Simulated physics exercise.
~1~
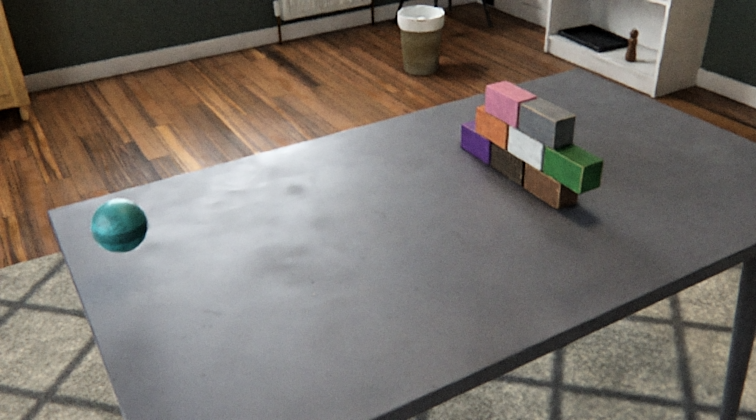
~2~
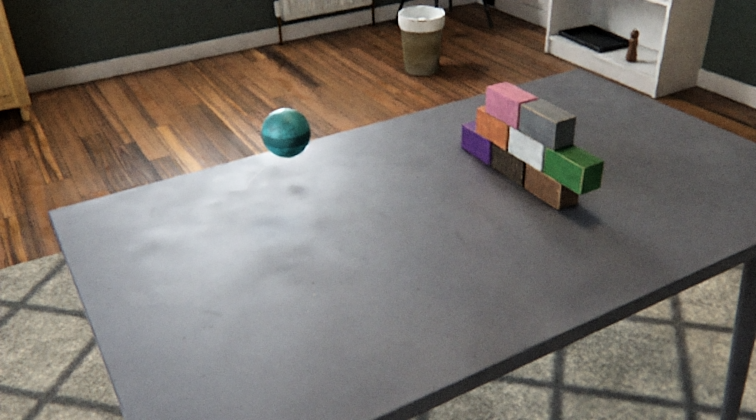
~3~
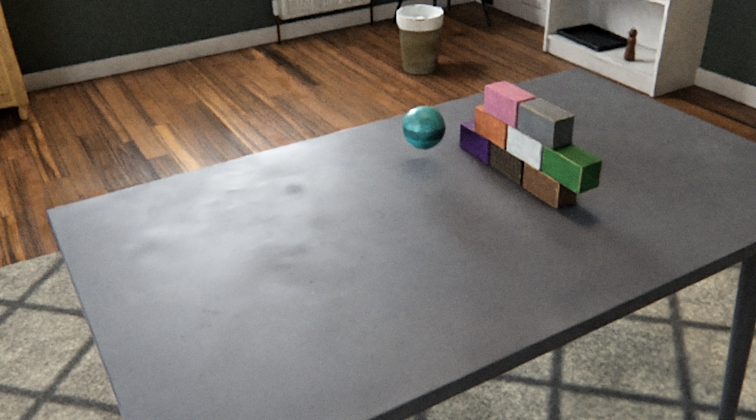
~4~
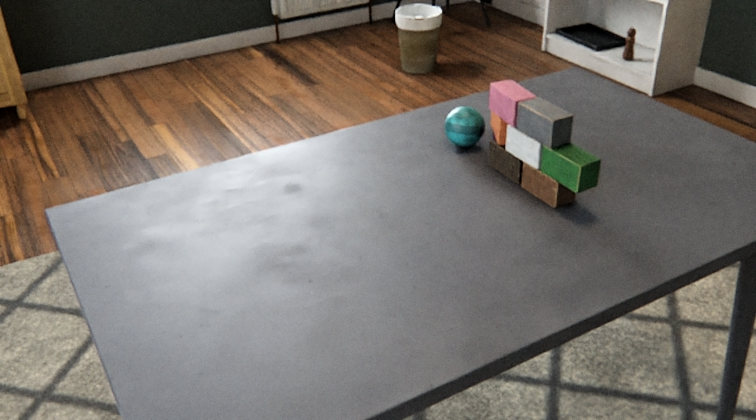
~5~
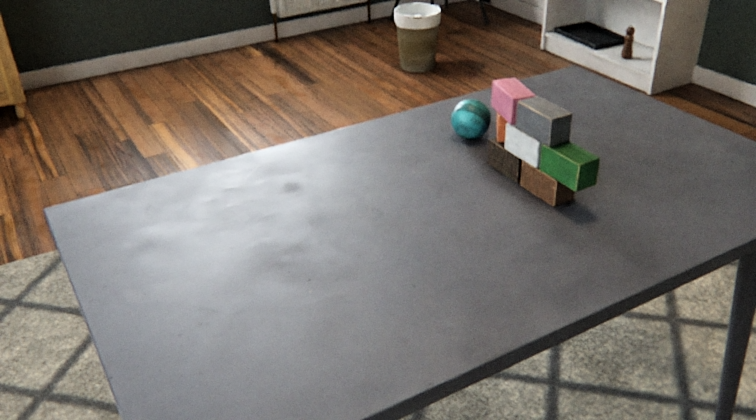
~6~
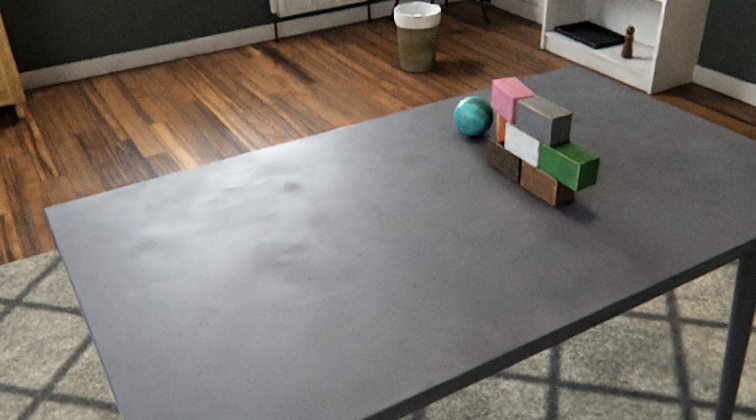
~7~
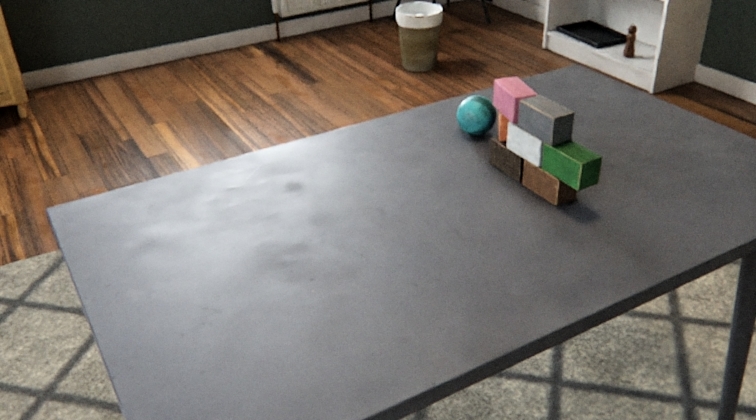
A turquoise ball flies in from the left above a dark grey table, seen from above in a room with a wooden floor, a waste bin and a white shelf. Toward the right of the table stands a small stack of coloured blocks, with pink and grey on top, orange, white and green in the middle, and purple, black and brown below. The ball crosses to the right and strikes the purple and orange side. The purple block disappears from view, and the orange one shifts slightly. The ball then drifts a little farther back and settles beside the stack, which remains standing.
